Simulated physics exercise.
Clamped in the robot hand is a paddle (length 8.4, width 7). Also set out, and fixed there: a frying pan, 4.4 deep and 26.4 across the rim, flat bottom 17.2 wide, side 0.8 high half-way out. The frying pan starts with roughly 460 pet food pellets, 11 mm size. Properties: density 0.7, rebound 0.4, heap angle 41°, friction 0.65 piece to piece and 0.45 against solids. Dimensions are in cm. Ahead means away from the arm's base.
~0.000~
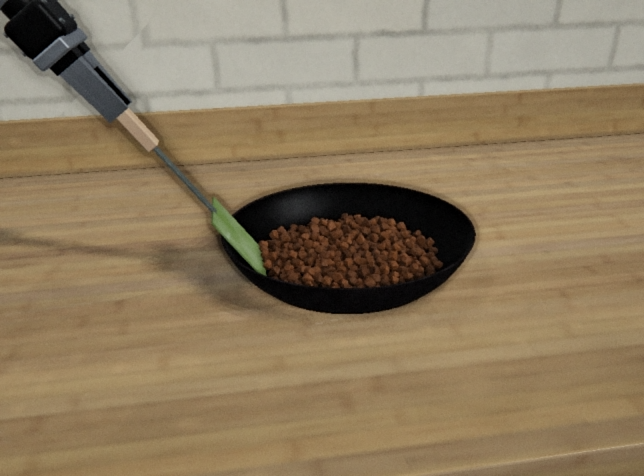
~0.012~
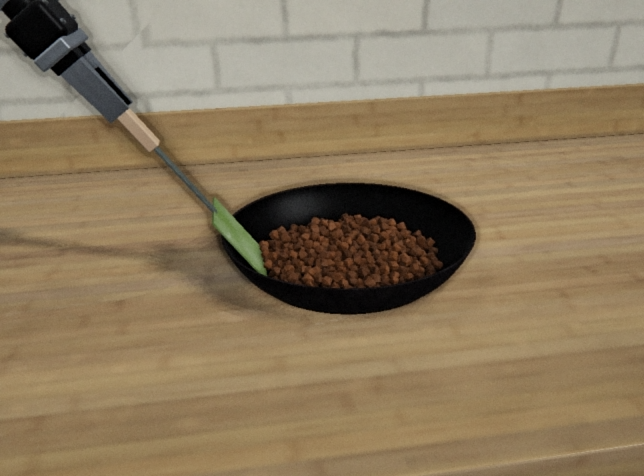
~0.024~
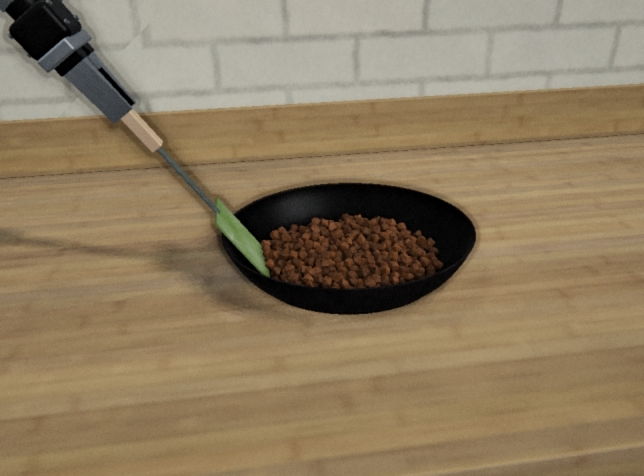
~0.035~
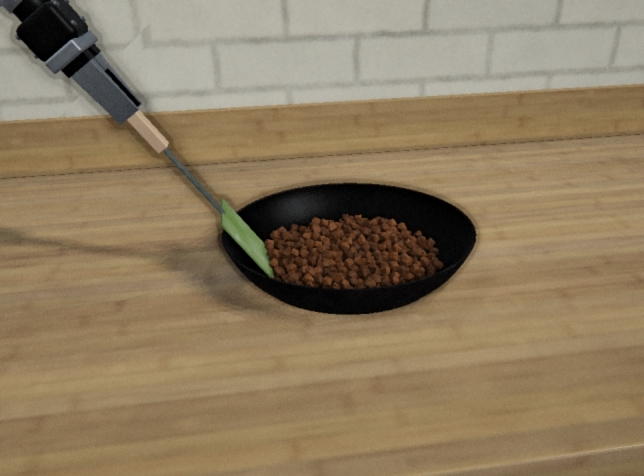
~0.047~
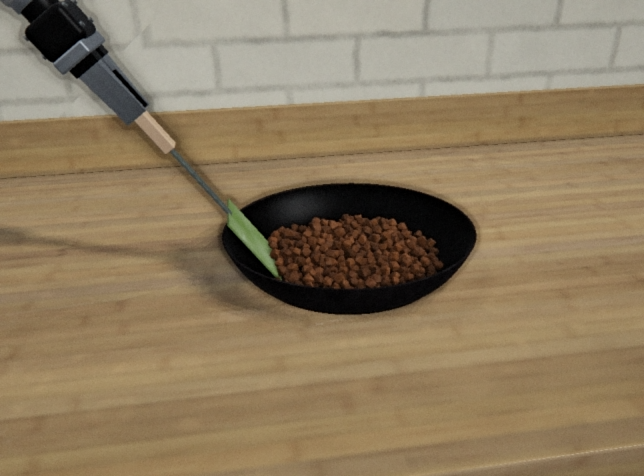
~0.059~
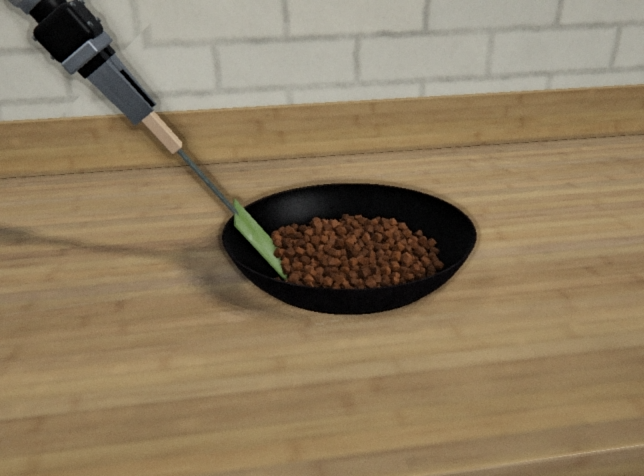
A black frying pan full of small brown pellets sat still on a wooden counter while a robot arm slid a green paddle slightly to the right along the pan's left side, barely disturbing the pile.
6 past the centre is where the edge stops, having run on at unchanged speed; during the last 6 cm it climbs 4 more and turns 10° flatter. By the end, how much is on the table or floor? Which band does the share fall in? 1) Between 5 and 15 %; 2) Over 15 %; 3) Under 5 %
3, under 5 %.
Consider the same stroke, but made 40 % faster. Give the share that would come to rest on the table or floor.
Then around 0 percent would finish on the table or floor.
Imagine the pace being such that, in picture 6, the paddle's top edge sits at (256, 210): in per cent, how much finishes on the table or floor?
10 %.
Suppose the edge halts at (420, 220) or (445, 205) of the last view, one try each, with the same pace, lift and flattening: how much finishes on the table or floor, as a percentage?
Estimates, in order: 0 % and 15 %.
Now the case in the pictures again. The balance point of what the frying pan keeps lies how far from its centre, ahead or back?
Offset: About 4.5 cm, ahead.
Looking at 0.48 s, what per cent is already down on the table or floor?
0 per cent.
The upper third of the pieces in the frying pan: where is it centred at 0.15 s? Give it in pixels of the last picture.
At about (371, 244).
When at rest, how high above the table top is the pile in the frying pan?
Near 5.5 centimetres high.
By 0.15 s, sloping 55°, highest piece 4 above the table; 457 in the frying pan.
By 0.24 s, sloping 51°, highest piece 5 above the table; 457 in the frying pan.
By 0.48 s, sloping 45°, highest piece 5 above the table; 457 in the frying pan.
By 1.53 s, sloping 45°, highest piece 5 above the table; 457 in the frying pan.
Final count, 457 in the frying pan. That is 0 % on the table or floor.
